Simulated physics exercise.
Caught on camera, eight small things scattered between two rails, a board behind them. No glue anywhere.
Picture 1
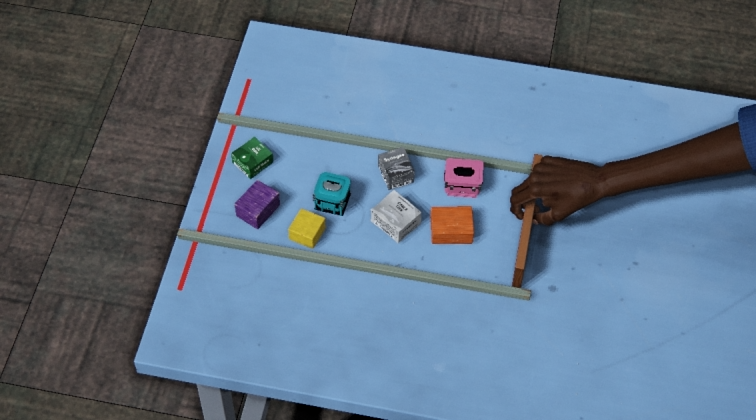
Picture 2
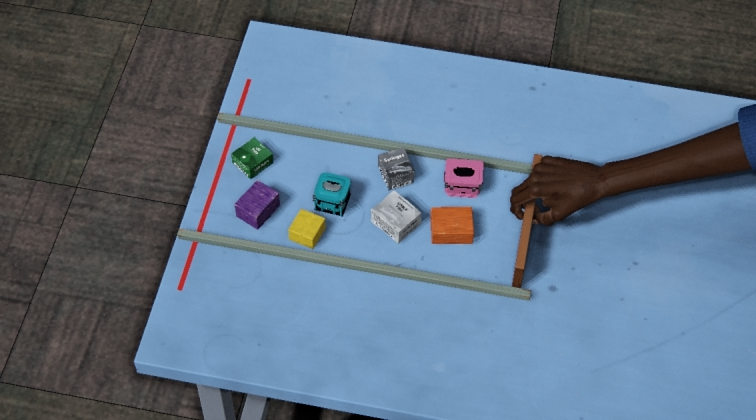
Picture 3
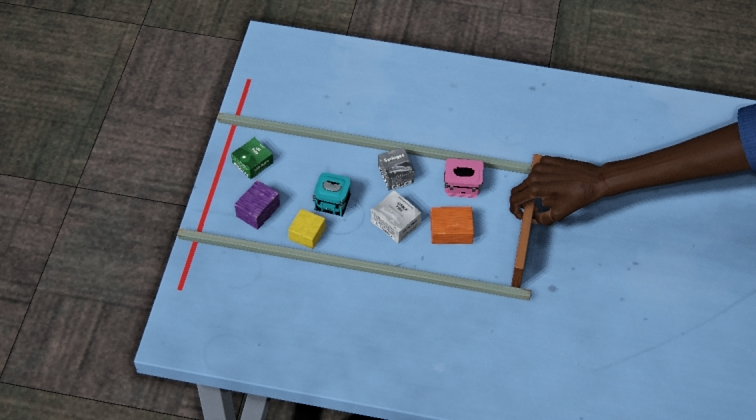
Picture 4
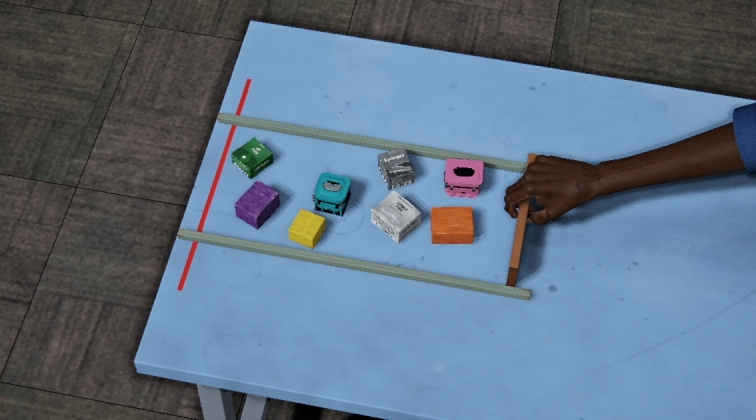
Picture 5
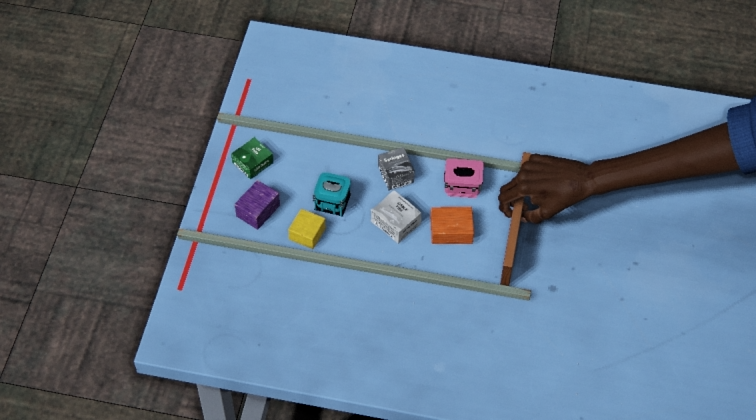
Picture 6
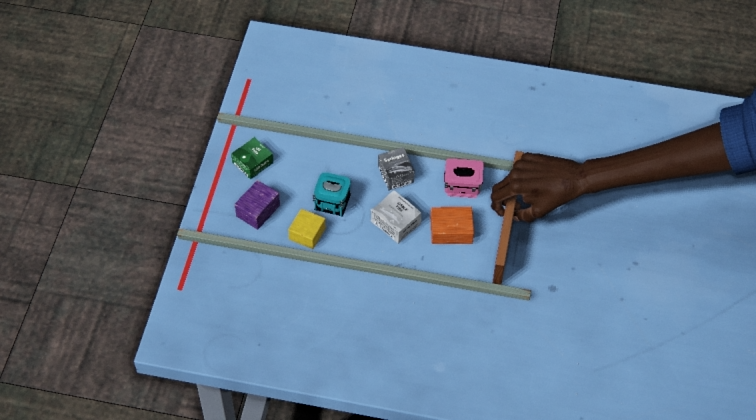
On a blue table, eight small boxes and blocks sat still between two rails while a hand held a wooden board behind them, then slid it slightly left toward them.
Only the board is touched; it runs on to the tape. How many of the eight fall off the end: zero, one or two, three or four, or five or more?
Here the number that fall off is five or more.
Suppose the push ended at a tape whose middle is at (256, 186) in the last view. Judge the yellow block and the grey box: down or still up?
The yellow block stays on; the grey box stays on.
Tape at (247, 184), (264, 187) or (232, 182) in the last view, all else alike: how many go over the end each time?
In that order 3, 2 and 5.
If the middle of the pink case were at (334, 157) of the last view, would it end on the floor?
The pink case falls.
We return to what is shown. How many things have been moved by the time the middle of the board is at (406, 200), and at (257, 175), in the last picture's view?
By then 6, and 8.
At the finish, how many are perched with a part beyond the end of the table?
Overhanging: 3.
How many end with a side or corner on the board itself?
It touches 3.
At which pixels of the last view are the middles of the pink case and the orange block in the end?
First (211, 134), then (194, 178).
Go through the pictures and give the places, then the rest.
In the first picture, green box (253, 158); purple block (258, 205); yellow block (307, 229); board (528, 221); tape (216, 179).
In the second picture, purple block (258, 205); turquoise case (332, 194).
In the third picture, yellow block (307, 229); orange block (452, 225).
In the fourth picture, green box (253, 158); board (522, 220).
In the fifth picture, purple block (258, 205); grey box (396, 169).
In the sixth picture, green box (253, 158); purple block (258, 205); yellow block (307, 229); board (509, 217); tape (216, 179).
A little later, none off yet; green box at rest near (253, 158); purple block at rest near (258, 205); yellow block shifted about its own width near (284, 229).
When it is over, the number that fall off is five or more; down, white box, grey box, turquoise case, purple block and green box.
